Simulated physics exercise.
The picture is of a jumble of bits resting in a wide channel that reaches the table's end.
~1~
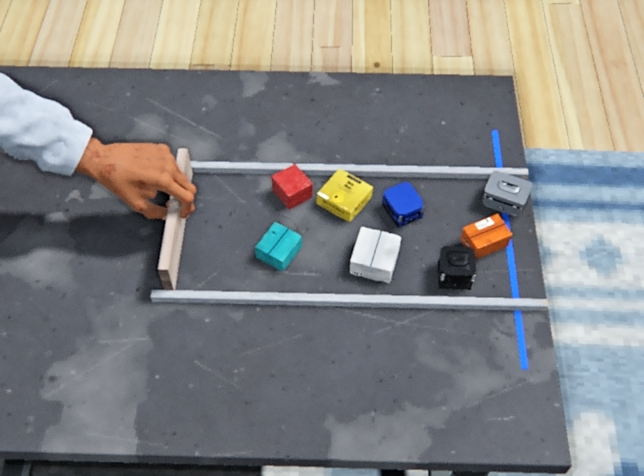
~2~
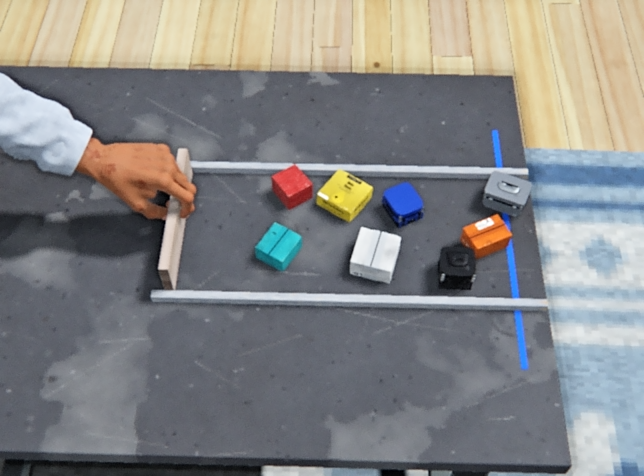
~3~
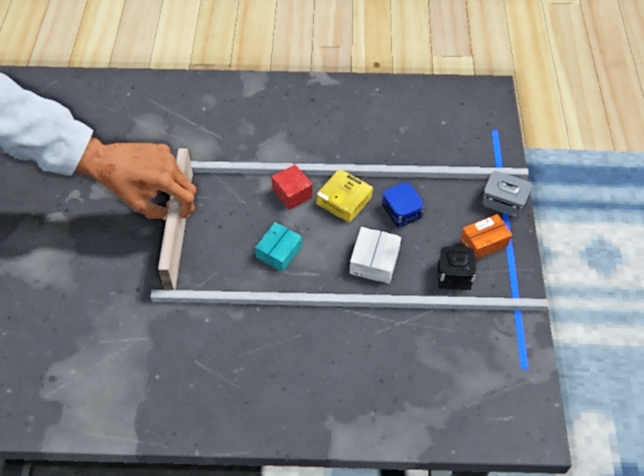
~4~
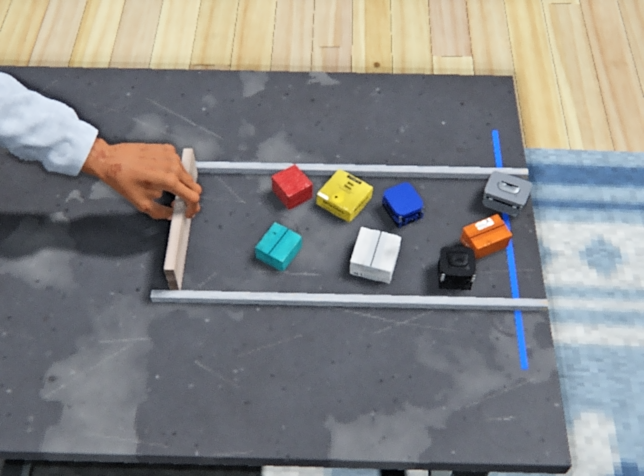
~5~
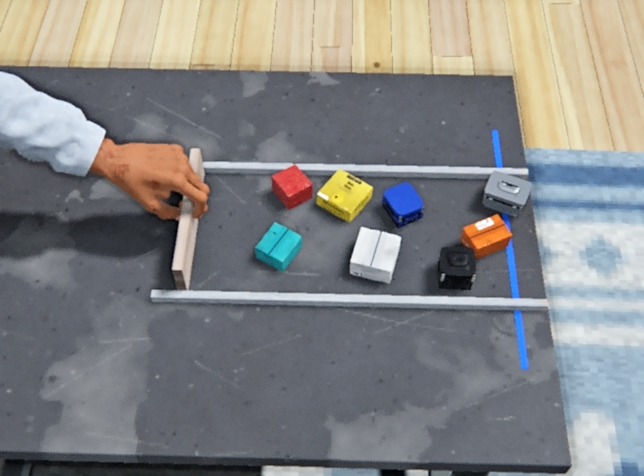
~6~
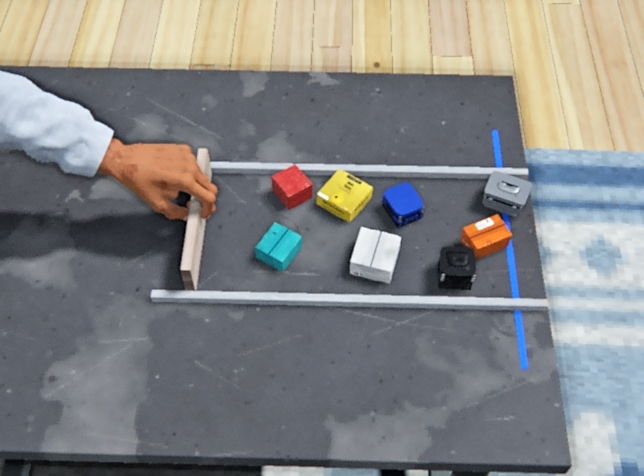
In the video, a hand holds a wooden board upright between two pale rails on a dark table, then slides it slightly to the right, while the scattered colourful blocks and boxes between the rails stay still.
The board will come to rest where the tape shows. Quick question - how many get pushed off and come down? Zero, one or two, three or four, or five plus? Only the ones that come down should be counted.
The pieces that drop number five and up.
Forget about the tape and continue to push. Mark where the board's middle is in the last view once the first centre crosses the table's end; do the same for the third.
(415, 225), later (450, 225).
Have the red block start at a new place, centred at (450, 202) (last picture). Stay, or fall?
The red block goes off.
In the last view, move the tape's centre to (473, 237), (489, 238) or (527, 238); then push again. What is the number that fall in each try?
In order, 4, 6 and 8.
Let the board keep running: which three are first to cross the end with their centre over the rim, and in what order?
Earliest first: The grey case, then the orange box, then the blue case.
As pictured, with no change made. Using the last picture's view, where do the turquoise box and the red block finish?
Turquoise box: About (526, 239); red block: About (520, 198).
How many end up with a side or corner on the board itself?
Well, it touches 2.
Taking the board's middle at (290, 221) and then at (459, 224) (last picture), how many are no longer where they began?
Note: First position 3; second position 8.
Soon after, none off yet; grey case at rest near (506, 195); orange box at rest near (486, 237); black case at rest near (456, 268).
At rest, the number that fall off is five or more; fallen, yellow box, white box, blue case, black case, orange box and grey case.
